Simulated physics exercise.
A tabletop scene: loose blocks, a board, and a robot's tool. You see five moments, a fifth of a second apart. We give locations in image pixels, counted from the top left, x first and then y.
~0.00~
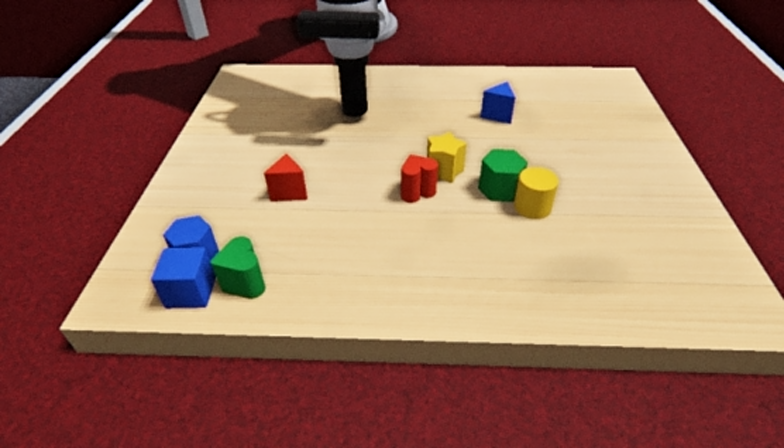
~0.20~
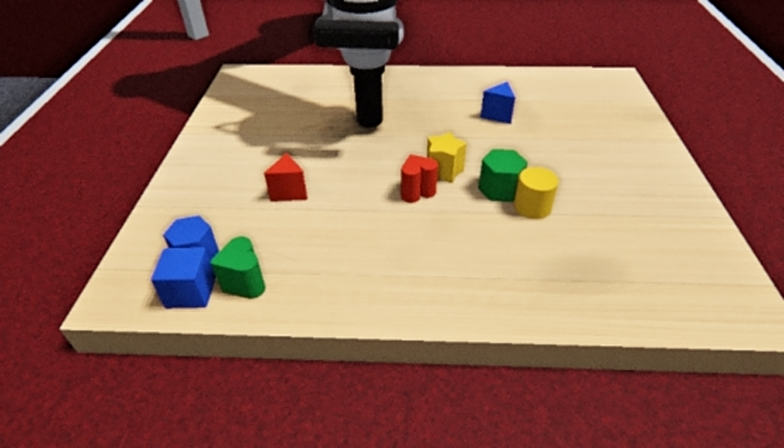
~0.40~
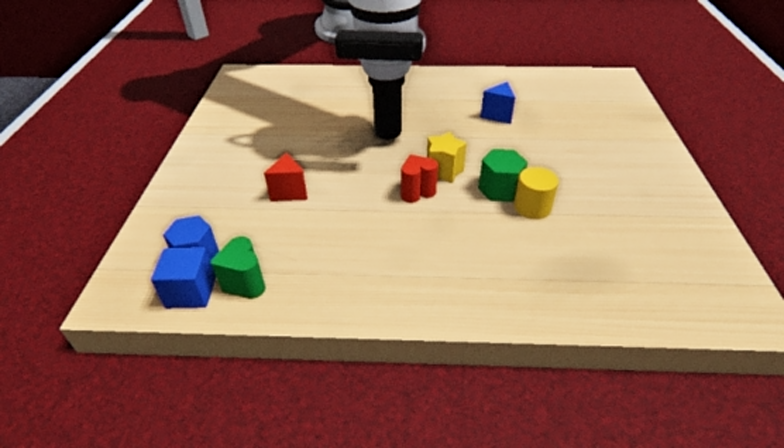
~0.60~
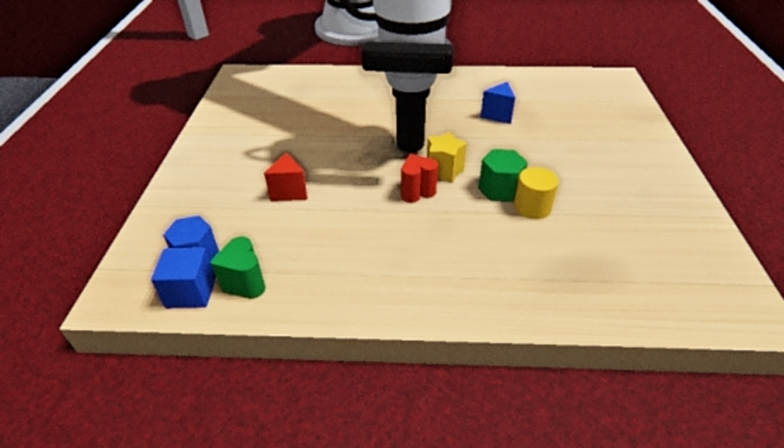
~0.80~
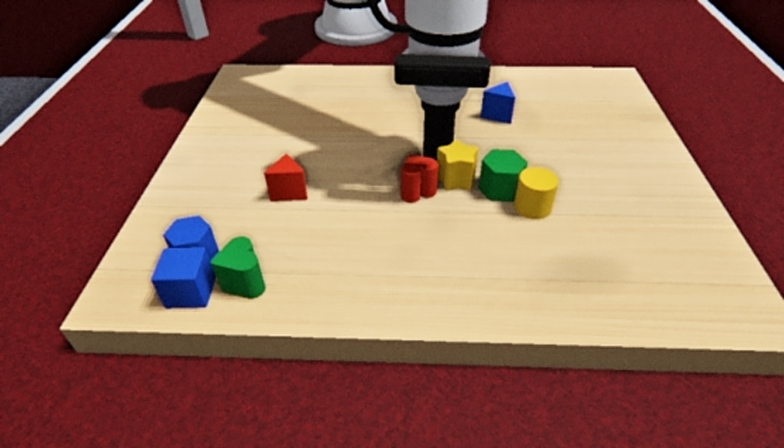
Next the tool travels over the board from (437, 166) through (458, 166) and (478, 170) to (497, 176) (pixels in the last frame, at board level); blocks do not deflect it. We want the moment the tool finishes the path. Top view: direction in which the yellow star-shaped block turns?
From above, clockwise.
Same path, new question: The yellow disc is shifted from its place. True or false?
That is true.
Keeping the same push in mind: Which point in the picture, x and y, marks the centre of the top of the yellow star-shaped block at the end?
If I read the scene right, the answer is (476, 160).
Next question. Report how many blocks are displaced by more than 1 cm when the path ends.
Three or more blocks.
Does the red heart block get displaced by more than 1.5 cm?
Going by the path, no.
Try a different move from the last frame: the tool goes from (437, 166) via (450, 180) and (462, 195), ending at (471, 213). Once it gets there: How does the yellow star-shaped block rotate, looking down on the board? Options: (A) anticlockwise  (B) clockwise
Correct choice: A.
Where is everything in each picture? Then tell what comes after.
Lower end of the tool at (355, 111), tops of blocks, red heart block at (418, 163), yellow star-shaped block at (446, 143), green hexagon at (505, 160), yellow disc at (539, 178), in the first frame.
Tool at (370, 122), blocks as before, in the second frame.
Tool at (388, 133), blocks as before, in the third frame.
Tool at (410, 146), blocks as before, in the fourth frame.
Tool at (437, 159), red heart block at (418, 163), yellow star-shaped block at (459, 151), green hexagon at (505, 160), yellow disc at (539, 178), in the fifth frame.
The first path, step by step. Halfway along, tool at (470, 161); yellow star-shaped block at (473, 157), turned 40° clockwise; green hexagon at (515, 167); yellow disc at (553, 183).
At the end, tool at (498, 169); red heart block not moved; yellow star-shaped block at (476, 160), turned 75° clockwise; green hexagon at (517, 168); yellow disc at (555, 183).
